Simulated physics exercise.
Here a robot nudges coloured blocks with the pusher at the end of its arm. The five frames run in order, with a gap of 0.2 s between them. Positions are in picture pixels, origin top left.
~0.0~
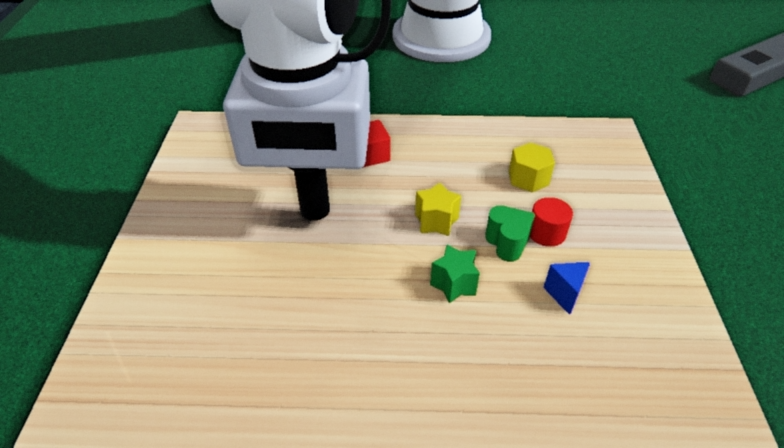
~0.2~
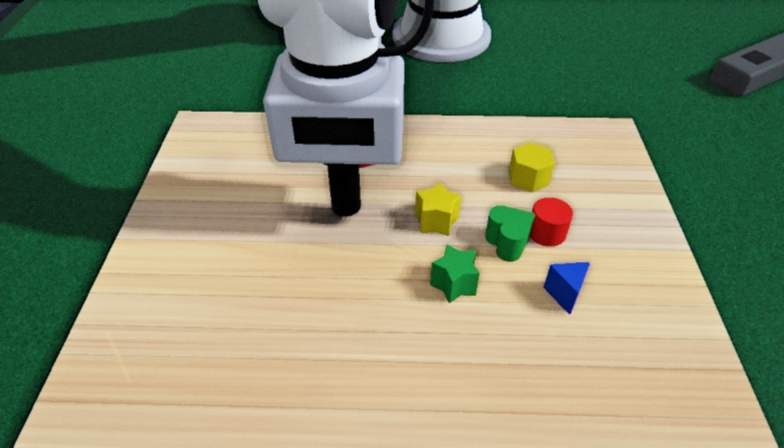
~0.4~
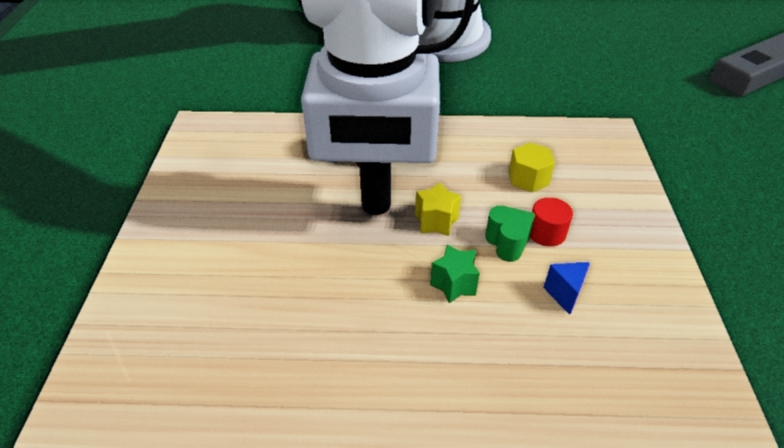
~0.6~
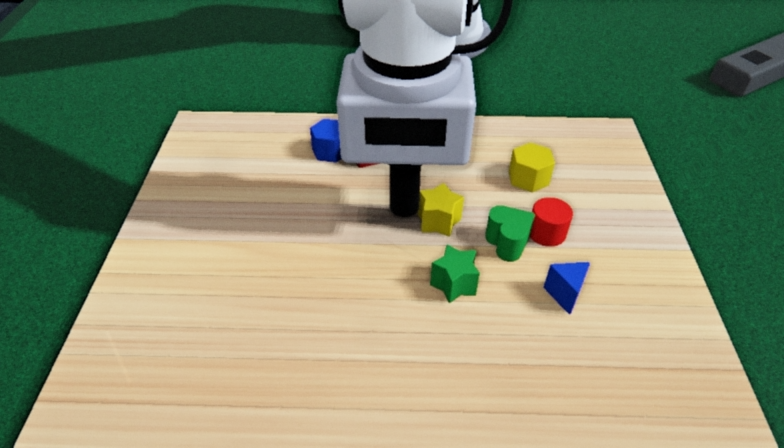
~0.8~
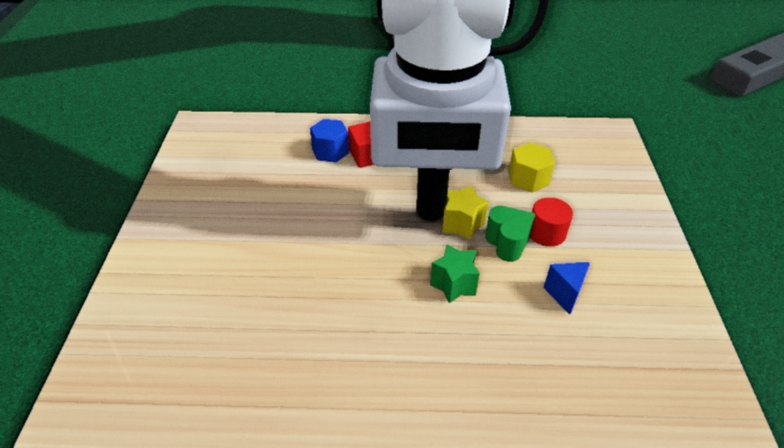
The robot's black pusher slides right across the board and nudges the yellow star right.
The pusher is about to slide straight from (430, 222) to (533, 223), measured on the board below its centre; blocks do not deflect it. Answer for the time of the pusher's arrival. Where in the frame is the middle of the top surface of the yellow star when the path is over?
My best guess is (570, 197).
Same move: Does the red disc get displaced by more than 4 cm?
Going by the path, yes.
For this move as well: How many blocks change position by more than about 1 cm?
I reckon the push displaces three or more of the blocks by more than 1 cm.
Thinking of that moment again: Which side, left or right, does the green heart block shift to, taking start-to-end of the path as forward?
Sideways, to the right.
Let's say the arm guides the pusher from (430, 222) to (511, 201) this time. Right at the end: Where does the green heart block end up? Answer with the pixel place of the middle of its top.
By then it is at (533, 228).
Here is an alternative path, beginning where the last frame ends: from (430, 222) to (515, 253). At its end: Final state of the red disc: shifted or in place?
It is shoved along.
On the path given first. One third of the way, pusher at (466, 212); yellow star at (500, 200); green heart block at (531, 226), turned 25° clockwise; red disc at (558, 210).
Two thirds of the way, pusher at (501, 212); yellow star at (536, 200); green heart block at (551, 233), turned 75° clockwise; red disc at (578, 210).
At the end, pusher at (535, 213); yellow star at (570, 198); green heart block at (551, 233), turned 75° clockwise; yellow six-sided block still; red disc at (607, 213).
